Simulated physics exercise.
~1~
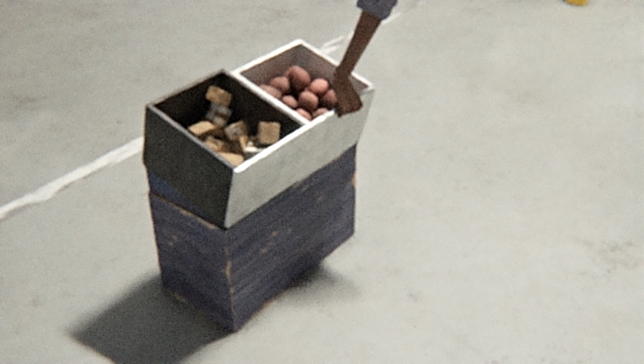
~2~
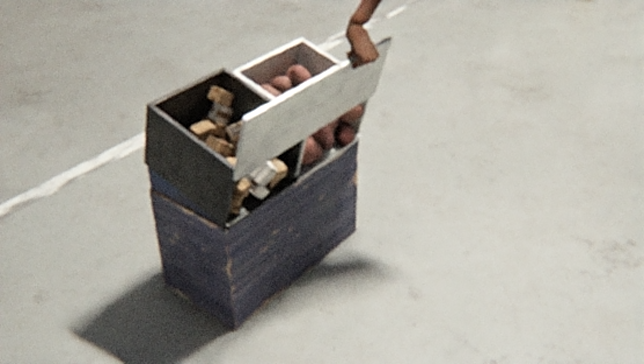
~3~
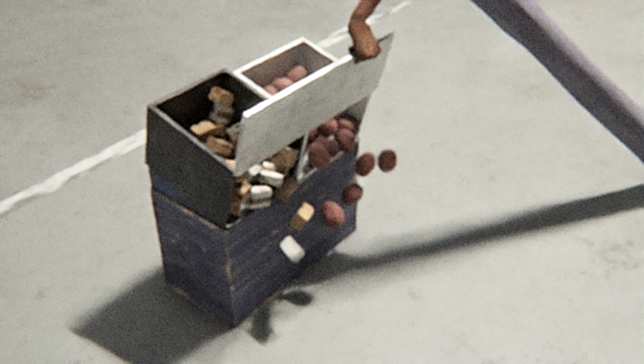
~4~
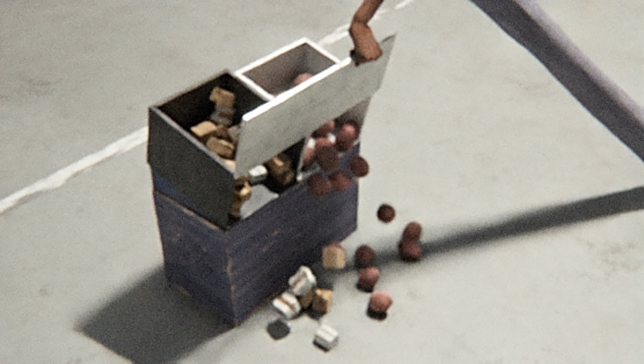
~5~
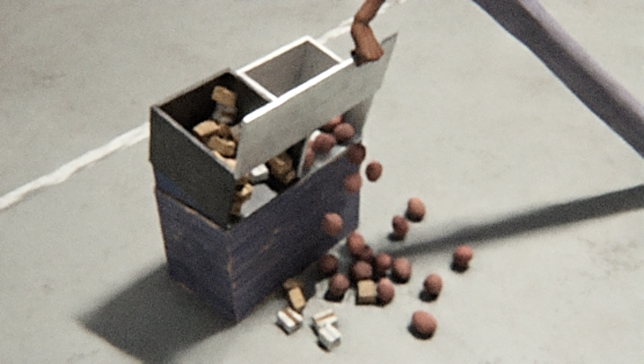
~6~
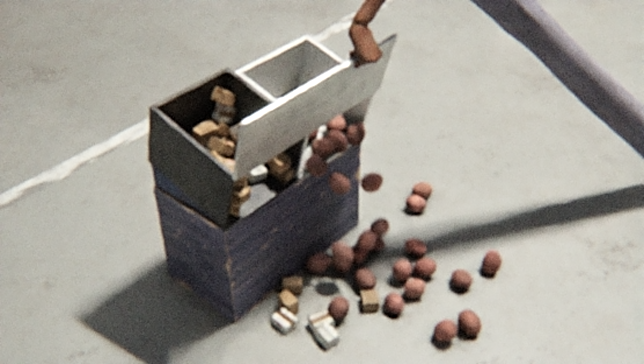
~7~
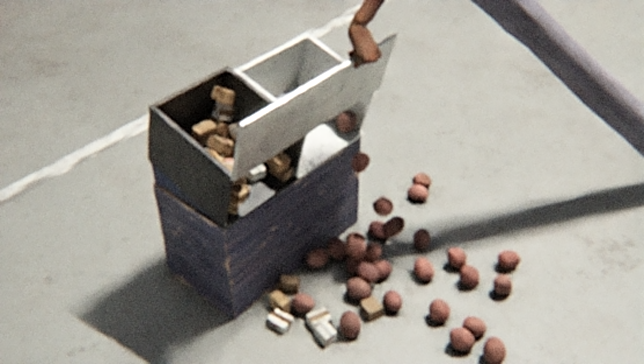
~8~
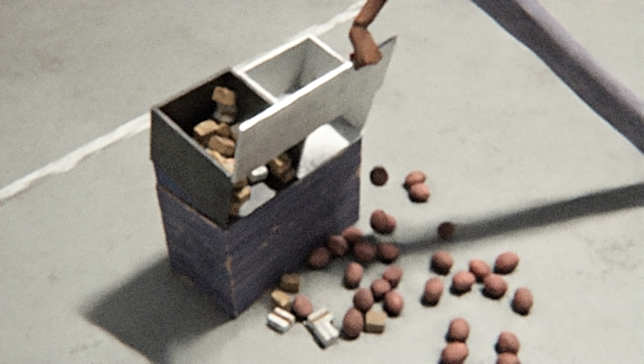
A brown hand reaches in from the top and grips a pale gate on a two-part bin, which stands on a dark blue wooden base on a grey floor, seen from above at an angle. The black compartment on the left holds little tan and white parcels, and the white one on the right holds red potatoes. The hand draws the gate up, and both loads start spilling down to the right. A few parcels drop and settle by the base, while potatoes keep pouring out and rolling across the floor. Finally the white side is empty, with many parcels still in the black side.
